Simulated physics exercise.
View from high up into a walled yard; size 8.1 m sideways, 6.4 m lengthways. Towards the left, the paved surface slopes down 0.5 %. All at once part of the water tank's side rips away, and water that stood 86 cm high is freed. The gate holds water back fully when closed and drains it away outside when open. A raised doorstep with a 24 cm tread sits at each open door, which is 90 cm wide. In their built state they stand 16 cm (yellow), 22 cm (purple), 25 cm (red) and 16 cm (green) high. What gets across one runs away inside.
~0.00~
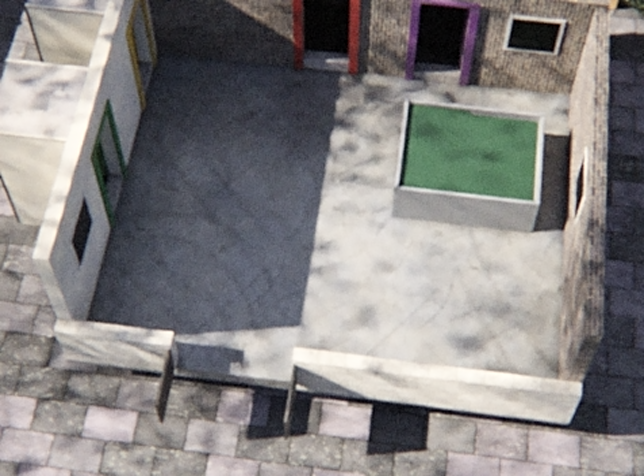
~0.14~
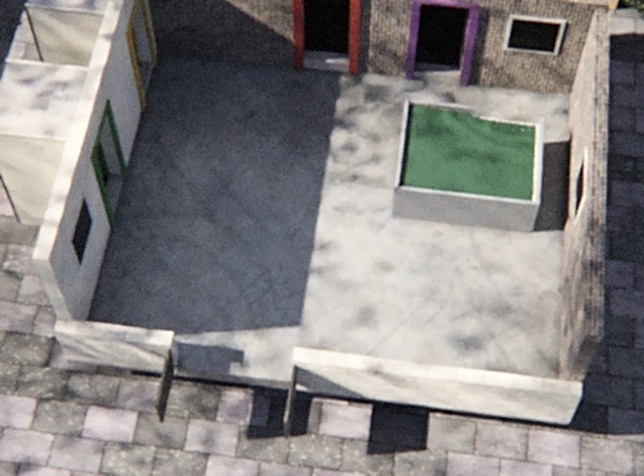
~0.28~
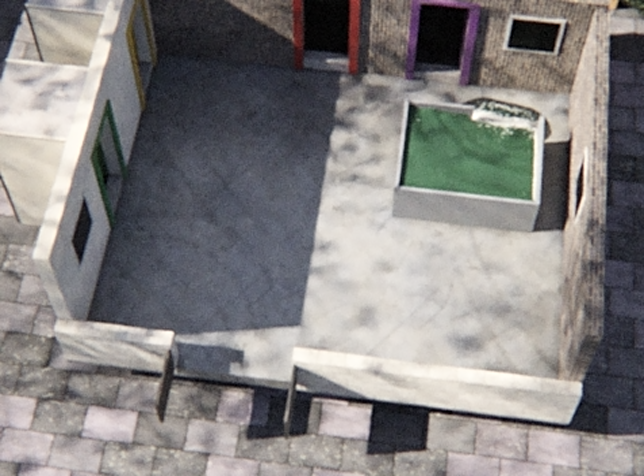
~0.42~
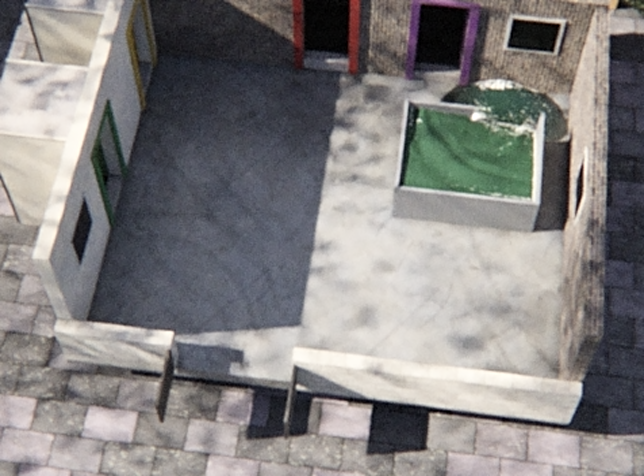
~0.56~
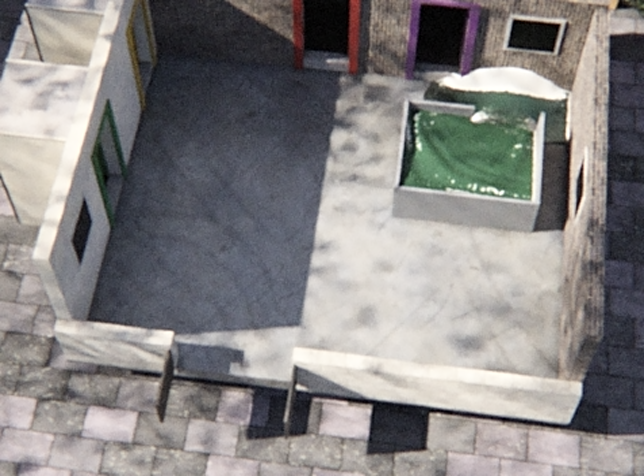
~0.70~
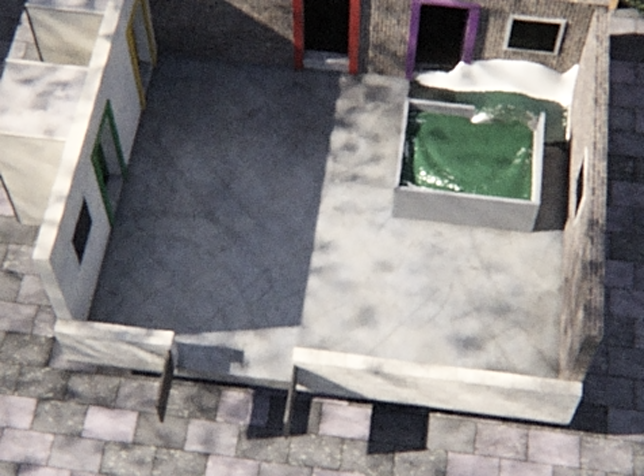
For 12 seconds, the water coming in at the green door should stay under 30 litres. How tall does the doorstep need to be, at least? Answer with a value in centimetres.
Close to 8 cm is just enough.
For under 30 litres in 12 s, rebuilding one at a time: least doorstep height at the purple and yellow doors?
Close to 19 cm (purple) and close to 17 cm (yellow).
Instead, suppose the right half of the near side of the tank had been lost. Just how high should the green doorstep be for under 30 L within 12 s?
About 12.0 centimetres.
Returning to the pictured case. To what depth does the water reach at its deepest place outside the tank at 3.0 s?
Max depth: Near 42 cm.
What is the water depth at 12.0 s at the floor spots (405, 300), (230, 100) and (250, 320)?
Close to 2, 8 and 6 cm deep.
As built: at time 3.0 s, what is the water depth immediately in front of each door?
At the yellow door the depth is 18 cm, at purple 22 cm, at red 6 cm and at green 0 cm.
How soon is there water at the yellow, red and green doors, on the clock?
Times: Yellow 2.8 seconds, red 1.2 seconds, green 3.6 seconds.
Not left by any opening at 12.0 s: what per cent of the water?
Roughly 92 %.
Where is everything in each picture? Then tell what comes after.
The first picture shows the water tank at (470, 153) is whole and still, 86 cm deep; the green door at (110, 170) is dry.
In the second picture, water pours out on the far side and has run 0.4 m, to a hidden place; about 10 cm deep outside, 86 cm at the back.
In the third picture, the gap is on the far side, the front 0.9 m out at (479, 102); the back of the water tank holds 86 cm.
In the fourth picture, the front is at (465, 85), 1.3 m from the gap on the far side; 2.4 m2 of floor is wet, 82 cm left at the back.
In the fifth picture, the front is at (437, 82), 1.4 m from the gap on the far side; 3.1 m2 of floor is wet, 75 cm left at the back.
In the sixth picture, the front is at (415, 80), 1.7 m from the gap on the far side; 3.4 m2 of floor is wet, 73 cm left at the back; the green door at (110, 170), 7.2 m from the gap, is still 5.8 m from the nearest water.
After 1.4 s water covers 10 % of the floor, deepest (78 cm) near (562, 98); it has not reached the green door.
After 3.0 s water covers 45 % of the floor, deepest (42 cm) near (561, 105); it has not reached the green door.
After 12.0 s water covers 95 % of the floor, deepest (13 cm) near (150, 155); 10 cm at the green door, 0 litres in over its 16 cm doorstep.
At the green door as built, the water arrived by 3.7 s and peaked near 13 cm at 10.8 s.
Run again over the same 12 s with other heights there, 56 litres in over 6.5 cm, 21 litres over 9 cm. The limit of 30 litres is kept from about 8 cm up.
